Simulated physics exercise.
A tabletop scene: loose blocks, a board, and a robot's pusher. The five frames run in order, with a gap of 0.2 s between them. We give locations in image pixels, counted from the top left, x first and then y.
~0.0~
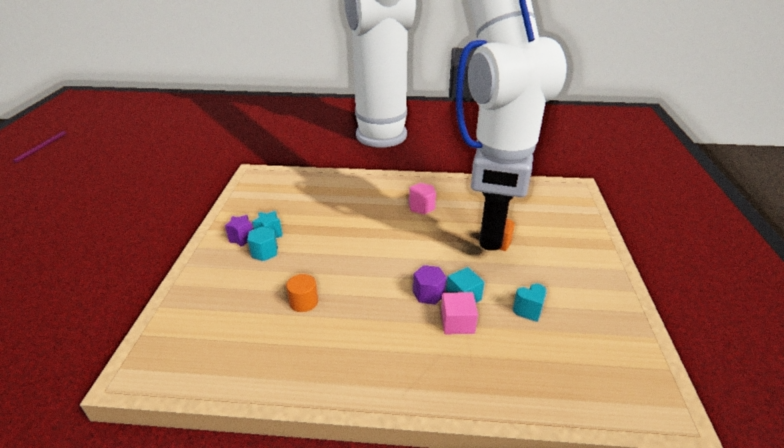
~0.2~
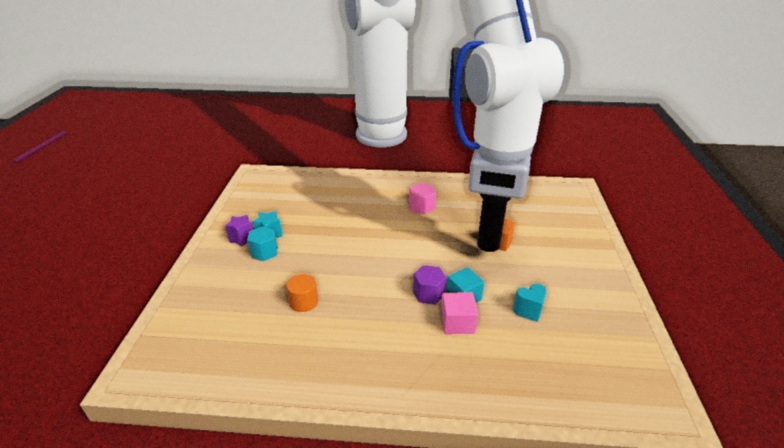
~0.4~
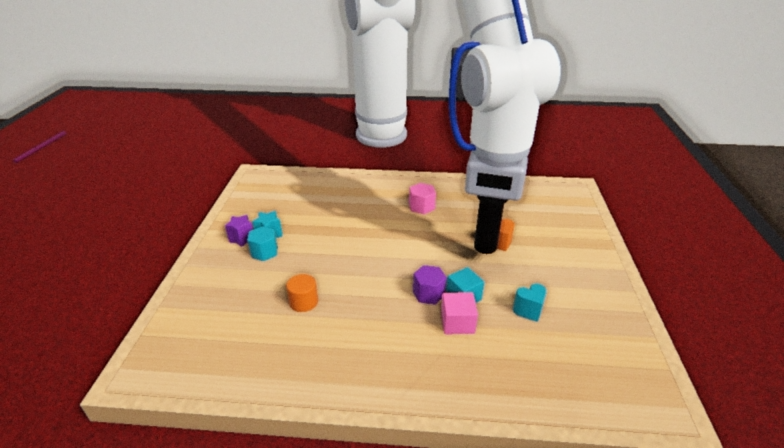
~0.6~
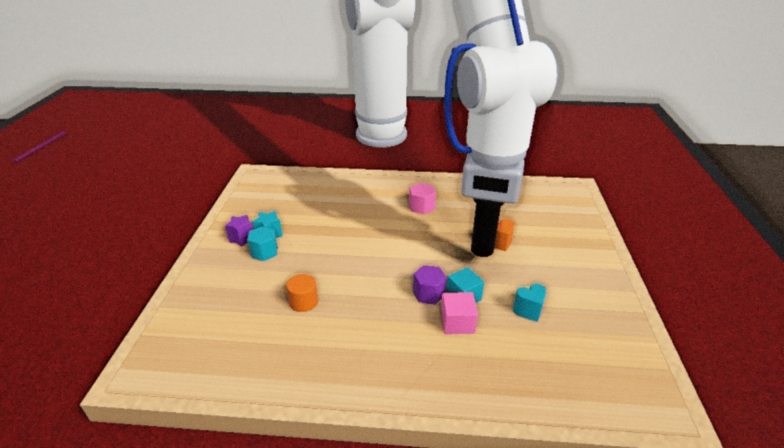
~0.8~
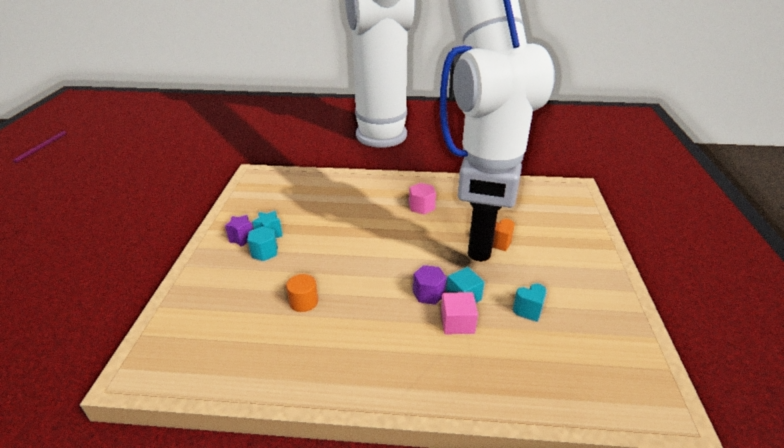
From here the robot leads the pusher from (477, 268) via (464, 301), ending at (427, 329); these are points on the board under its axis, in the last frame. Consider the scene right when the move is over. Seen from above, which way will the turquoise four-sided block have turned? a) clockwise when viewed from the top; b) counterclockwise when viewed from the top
Correct choice: B.
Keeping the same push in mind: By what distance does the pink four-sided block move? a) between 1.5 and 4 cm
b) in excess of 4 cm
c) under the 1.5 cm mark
That would be b.
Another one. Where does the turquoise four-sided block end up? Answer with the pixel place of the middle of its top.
Roughly at (430, 334).
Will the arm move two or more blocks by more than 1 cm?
Yes.
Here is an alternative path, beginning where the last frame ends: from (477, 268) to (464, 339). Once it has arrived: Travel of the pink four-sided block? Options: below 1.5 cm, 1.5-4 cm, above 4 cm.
It is going to finish beyond 4 cm from where it is now.
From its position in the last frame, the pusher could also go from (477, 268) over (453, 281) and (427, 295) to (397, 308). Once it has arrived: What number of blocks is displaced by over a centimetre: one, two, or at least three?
Total: One.
On the path given first. One third of the way, pusher at (473, 277); pink four-sided block at (460, 311), turned 15° clockwise; turquoise four-sided block at (463, 287), turned 25° anticlockwise.
Two thirds of the way, pusher at (454, 297); pink four-sided block at (454, 336); turquoise four-sided block at (448, 311), turned 50° anticlockwise.
At the end, pusher at (428, 315); purple hexagon not moved; pink four-sided block at (453, 356), turned 20° anticlockwise; turquoise four-sided block at (430, 334), turned 80° anticlockwise.
